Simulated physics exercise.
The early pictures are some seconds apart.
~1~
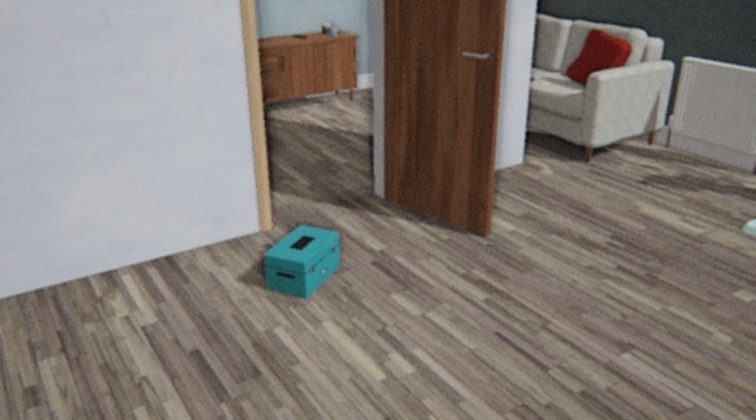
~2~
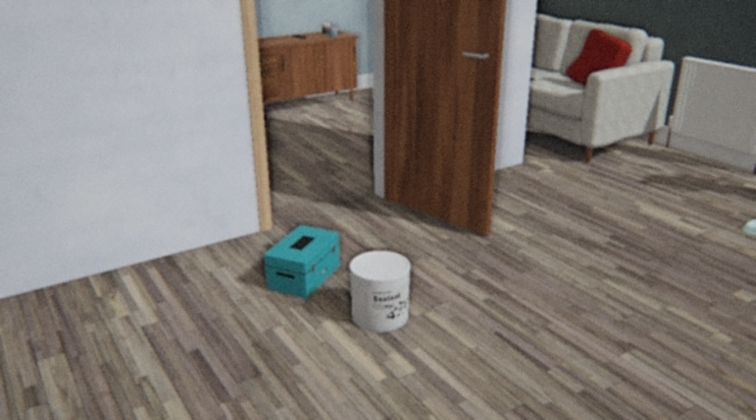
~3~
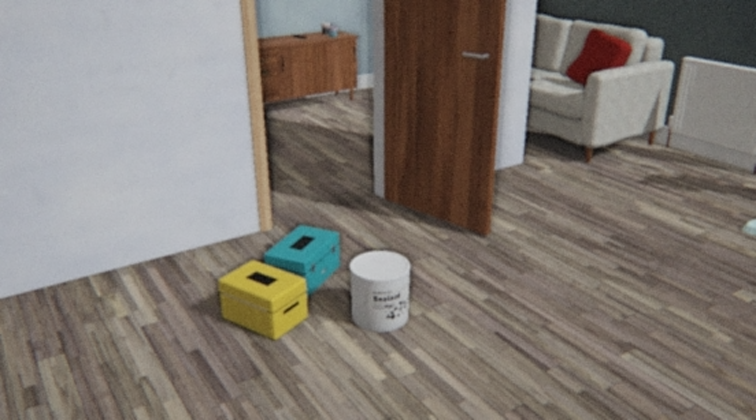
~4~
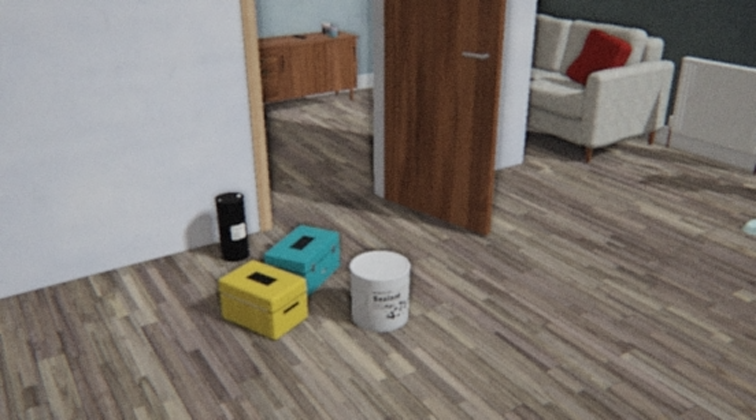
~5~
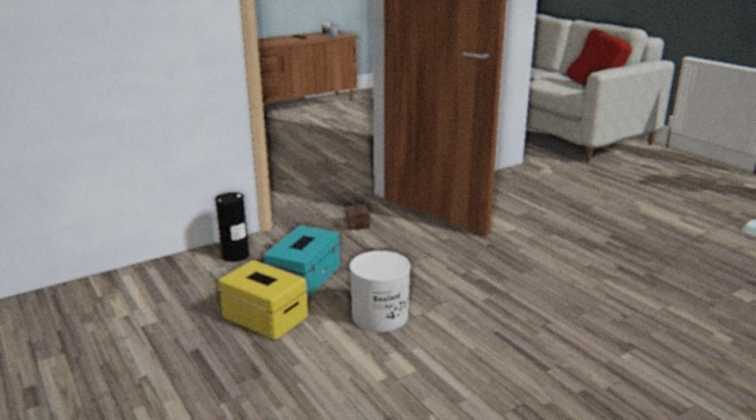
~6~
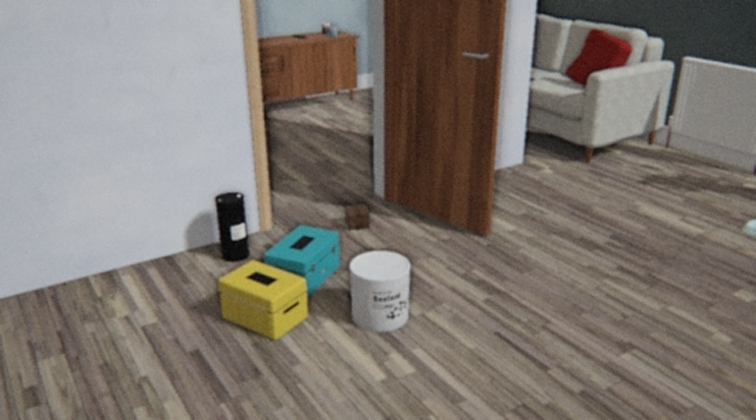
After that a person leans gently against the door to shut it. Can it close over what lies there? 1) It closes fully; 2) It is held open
It closes fully.
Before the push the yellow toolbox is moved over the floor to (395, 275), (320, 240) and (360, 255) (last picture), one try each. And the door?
In order, the door swings completely to, is hindered, is hindered.
Then, 0.60 s after the last picture, door 76° open.
Then, 1.00 s after the last picture, door 42° open; brown box slid a little near (352, 216).
Then, 1.30 s after the last picture, door 15° open; brown box slid about its own width near (329, 210).
Then, 1.40 s after the last picture, door 6° open; brown box slid well along near (323, 206).
At rest, door 0° open; moved from the start, brown box; the other 4 in place. Seen from the same camera at the end, brown box near (314, 201).
